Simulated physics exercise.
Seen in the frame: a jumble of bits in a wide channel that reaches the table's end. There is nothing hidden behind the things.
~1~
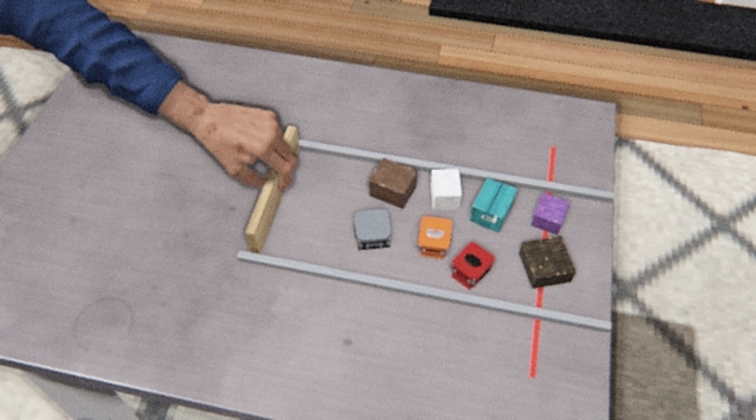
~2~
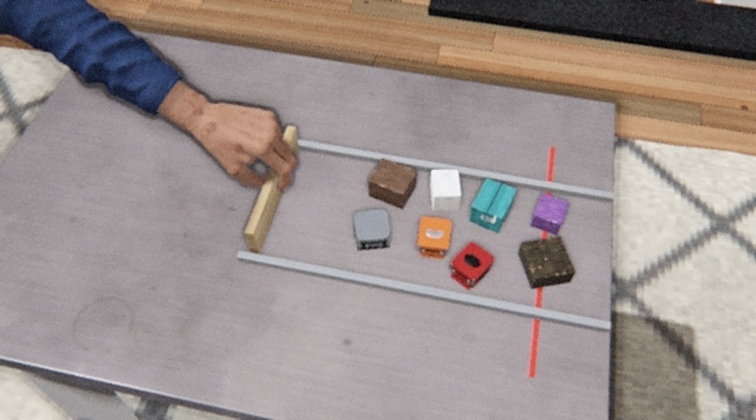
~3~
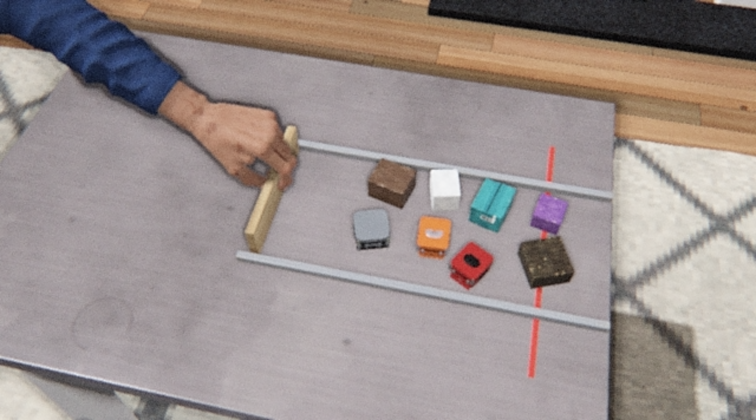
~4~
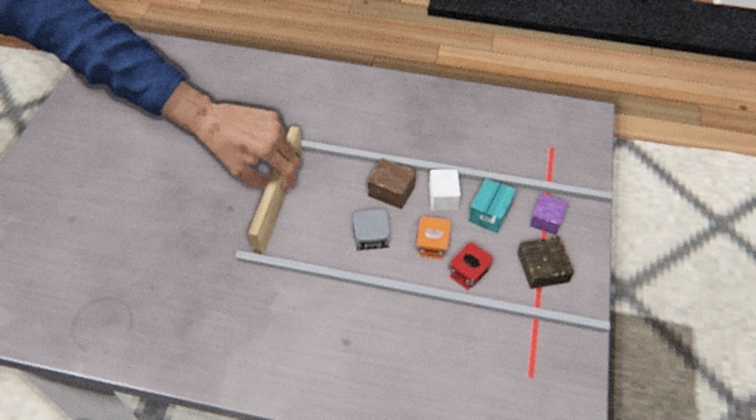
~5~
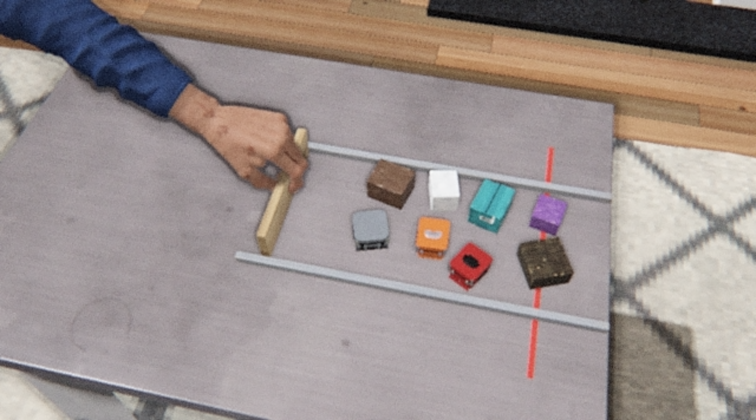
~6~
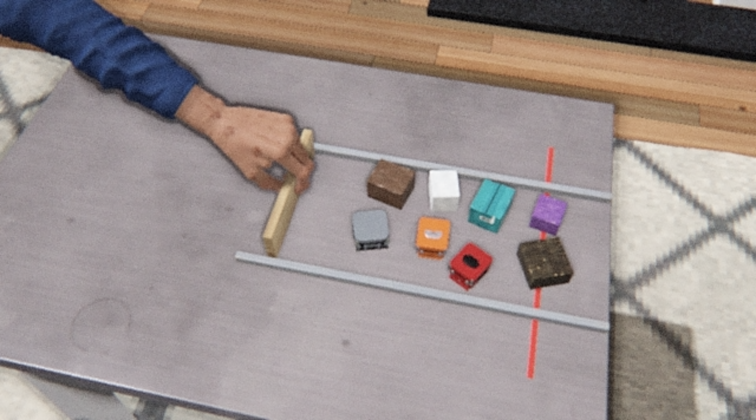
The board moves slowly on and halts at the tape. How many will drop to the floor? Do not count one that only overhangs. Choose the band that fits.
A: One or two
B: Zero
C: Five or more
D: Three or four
D, three or four.
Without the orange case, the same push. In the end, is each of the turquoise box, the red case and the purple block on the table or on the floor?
Turquoise box gone, red case safe, purple block gone.
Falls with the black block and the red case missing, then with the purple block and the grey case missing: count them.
Count: 2 (first case); 1 (second).
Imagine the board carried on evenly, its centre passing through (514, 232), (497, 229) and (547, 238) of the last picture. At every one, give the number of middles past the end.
Counts: 1, 1, 3.
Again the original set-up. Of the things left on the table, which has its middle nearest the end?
Closest in the end is the white block.
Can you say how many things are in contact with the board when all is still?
That makes 3.
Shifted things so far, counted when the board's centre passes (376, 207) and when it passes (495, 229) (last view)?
The counts are 2 and 8.
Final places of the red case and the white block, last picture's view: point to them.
You'll see the red case at (556, 297), with the white block at (601, 220).
Soon after, none off yet; black block at rest near (544, 263); purple block at rest near (548, 215); turquoise box at rest near (491, 206).
After that, none off yet; black block at rest near (544, 263); purple block at rest near (551, 216); turquoise box displaced about its own width near (520, 212).
And then, none off yet; black block displaced about its own width near (581, 273); purple block displaced well along near (616, 227); turquoise box displaced well along near (586, 225).
In the end, the number that fall off is three or four; gone, turquoise box, purple block and black block.
